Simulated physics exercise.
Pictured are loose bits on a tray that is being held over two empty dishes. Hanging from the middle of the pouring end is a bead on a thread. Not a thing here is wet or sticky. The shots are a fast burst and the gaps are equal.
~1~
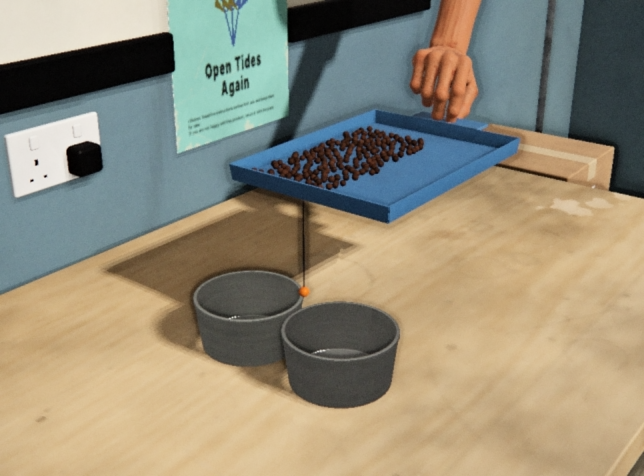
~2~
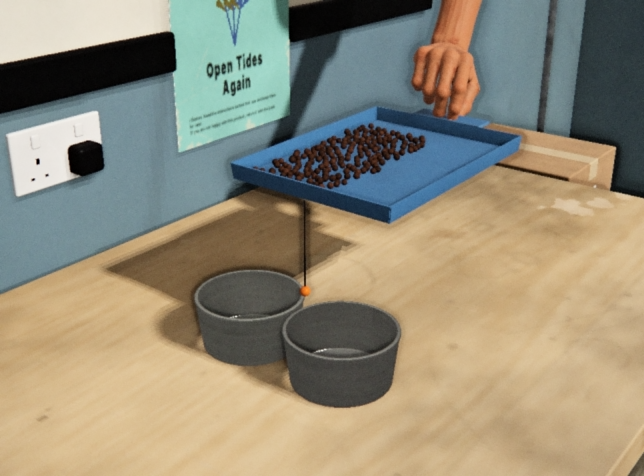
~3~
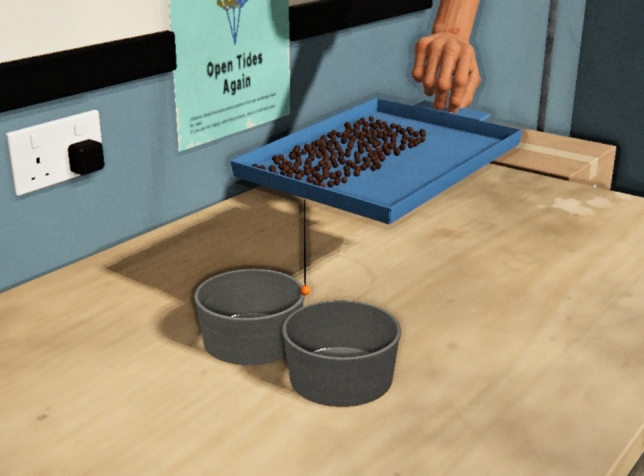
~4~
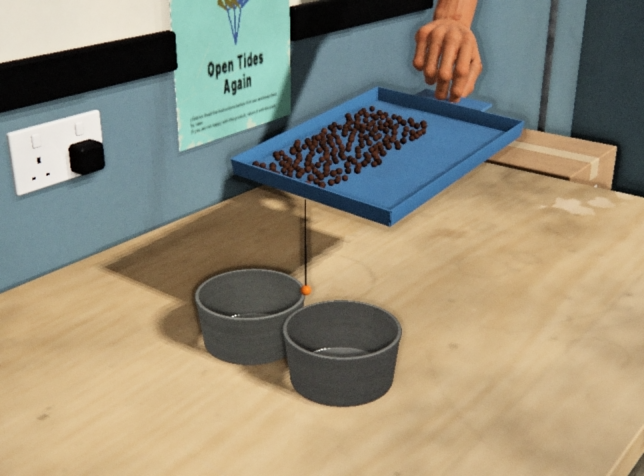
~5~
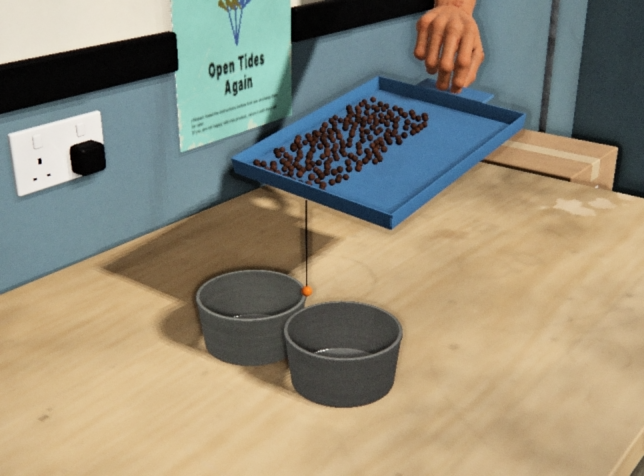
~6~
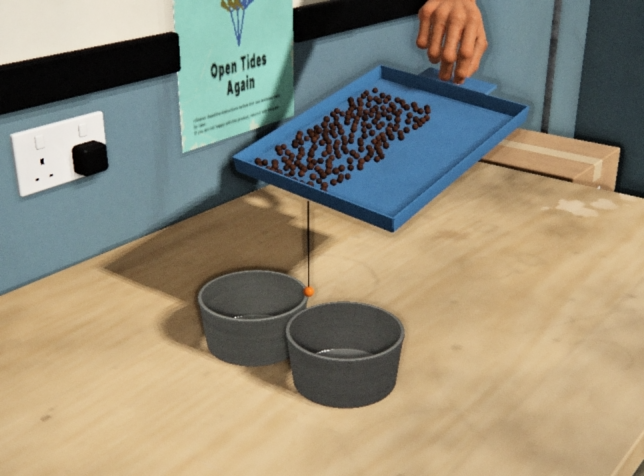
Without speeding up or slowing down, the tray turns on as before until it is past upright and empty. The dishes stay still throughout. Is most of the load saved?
It looks like most goes in the dishes, when all's done.
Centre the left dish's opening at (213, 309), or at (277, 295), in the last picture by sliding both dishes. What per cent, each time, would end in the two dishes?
In order, 30 % and 90 %.
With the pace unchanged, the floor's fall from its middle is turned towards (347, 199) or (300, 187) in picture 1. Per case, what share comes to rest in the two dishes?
First case: 70 %; second case: 80 %.
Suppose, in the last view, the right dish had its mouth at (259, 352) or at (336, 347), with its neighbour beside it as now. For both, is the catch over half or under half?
Result, first place: Not as much as half; second place: Exceeding half.
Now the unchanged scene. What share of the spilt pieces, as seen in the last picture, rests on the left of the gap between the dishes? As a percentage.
That's roughly 30 per cent of the pieces.
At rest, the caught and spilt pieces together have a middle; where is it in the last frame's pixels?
The centre comes to rest near (353, 375).
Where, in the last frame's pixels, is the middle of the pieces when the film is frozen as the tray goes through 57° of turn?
Near the pixel (352, 194).
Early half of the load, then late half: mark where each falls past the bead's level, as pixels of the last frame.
Early-half point (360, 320); late-half point (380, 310).
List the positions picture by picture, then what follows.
The first frame shows corners of the pouring end at (232, 164) and (389, 206), level; middle of the load at (339, 158), allspice berries; left dish at (213, 334); right dish at (305, 374); bead on its thread at (304, 292).
The second frame shows corners of the pouring end at (233, 162) and (390, 206), level; middle of the load at (341, 157).
The third frame shows corners of the pouring end at (233, 160) and (390, 207), tipped barely, lowest at the right corner; middle of the load at (341, 152).
The fourth frame shows corners of the pouring end at (234, 158) and (390, 210), tipped a little, lowest at the right corner; middle of the load at (341, 147).
The fifth frame shows corners of the pouring end at (234, 158) and (391, 214), tipped a little, lowest at the right corner; middle of the load at (342, 142).
The sixth frame shows corners of the pouring end at (236, 156) and (393, 217), tipped a little, lowest at the right corner; middle of the load at (344, 138); left dish at (217, 334); right dish at (310, 374).
Soon, tray tipped steeply; nearly all on the tray; a stray few in the right dish; a stray few outside both; a stray few in the air.
A while on, tray tipped right over; nearly all on the tray; a stray few in the right dish; a small part outside both; a stray few in the air.
Towards the end, tray tipped past a quarter turn; most in the right dish; a stray few in the left dish; a small part outside both.
Finally, tray tipped past a quarter turn; most in the right dish; a stray few in the left dish; a small part outside both.
